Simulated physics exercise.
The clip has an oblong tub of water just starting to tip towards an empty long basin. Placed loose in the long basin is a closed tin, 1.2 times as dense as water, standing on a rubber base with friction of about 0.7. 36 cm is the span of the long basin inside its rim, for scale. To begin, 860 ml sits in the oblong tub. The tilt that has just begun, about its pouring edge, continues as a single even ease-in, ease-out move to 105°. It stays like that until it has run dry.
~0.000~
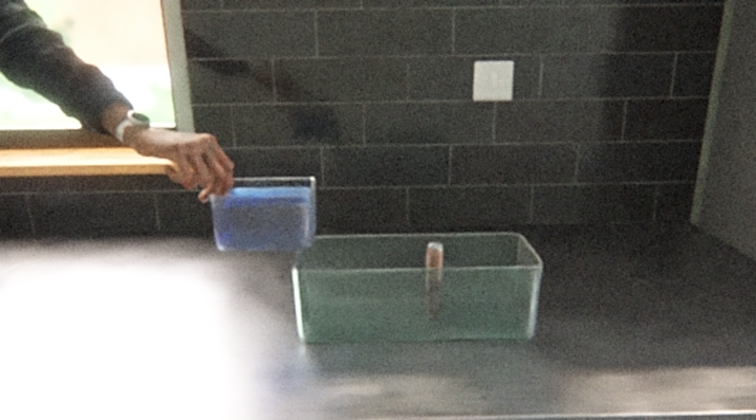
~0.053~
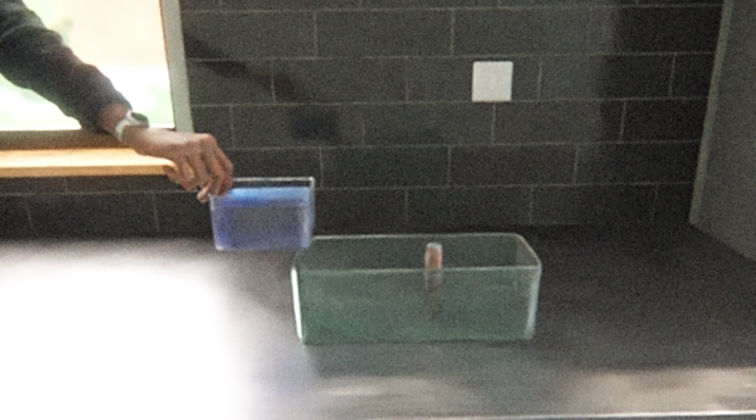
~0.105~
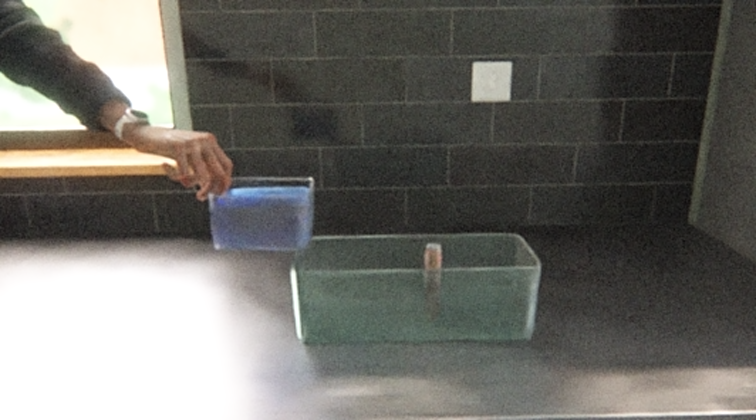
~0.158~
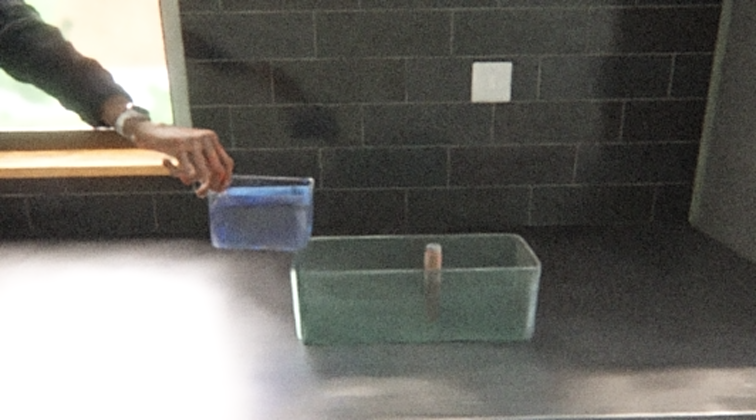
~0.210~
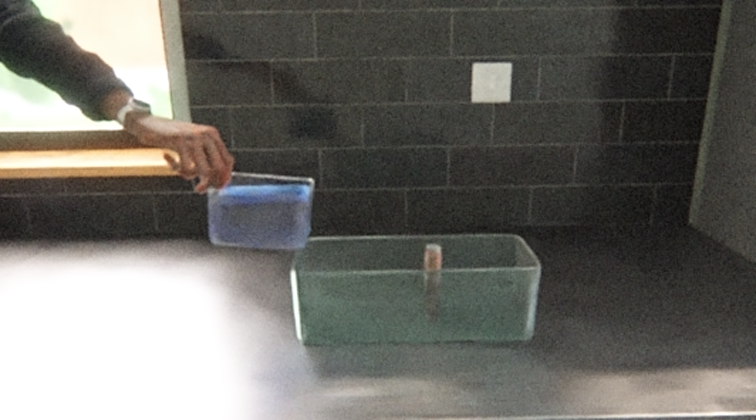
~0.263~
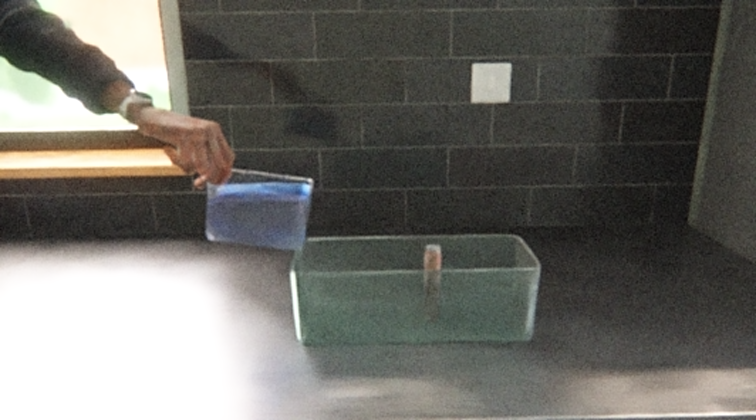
On a dark countertop by a tiled wall, a hand held a small clear tub of blue liquid beside a long glass basin with a small object inside, then tilted the tub slightly rightward.
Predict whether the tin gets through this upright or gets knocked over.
Upright.
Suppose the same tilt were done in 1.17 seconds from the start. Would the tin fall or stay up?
In that case the tin stays vertical.
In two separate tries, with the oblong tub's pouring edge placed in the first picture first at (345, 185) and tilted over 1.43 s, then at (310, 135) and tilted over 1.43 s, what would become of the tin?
First it keeps standing; then it keeps standing.
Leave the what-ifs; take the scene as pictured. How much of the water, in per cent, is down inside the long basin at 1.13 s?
I'd put it at roughly 74 per cent.
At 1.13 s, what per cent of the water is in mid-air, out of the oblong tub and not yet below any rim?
It comes to some 10 percent of the total.
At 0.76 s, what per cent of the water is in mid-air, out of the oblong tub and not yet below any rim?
Roughly 24 percent.
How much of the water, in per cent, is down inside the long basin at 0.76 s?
Near 10 in a hundred.
After 0.76 s the tilt is 58° and 64 per cent is still to pour; the tin stands where it began.
After 1.13 s the tilt is 94° and 14 per cent is still to pour; the tin stands where it began.
After 1.51 s the tilt is 105° and 0 per cent is still to pour; the tin stands where it began.
After 1.93 s the tilt is 105° and 0 per cent is still to pour; the tin stands where it began.
In the end the tin stands where it began.
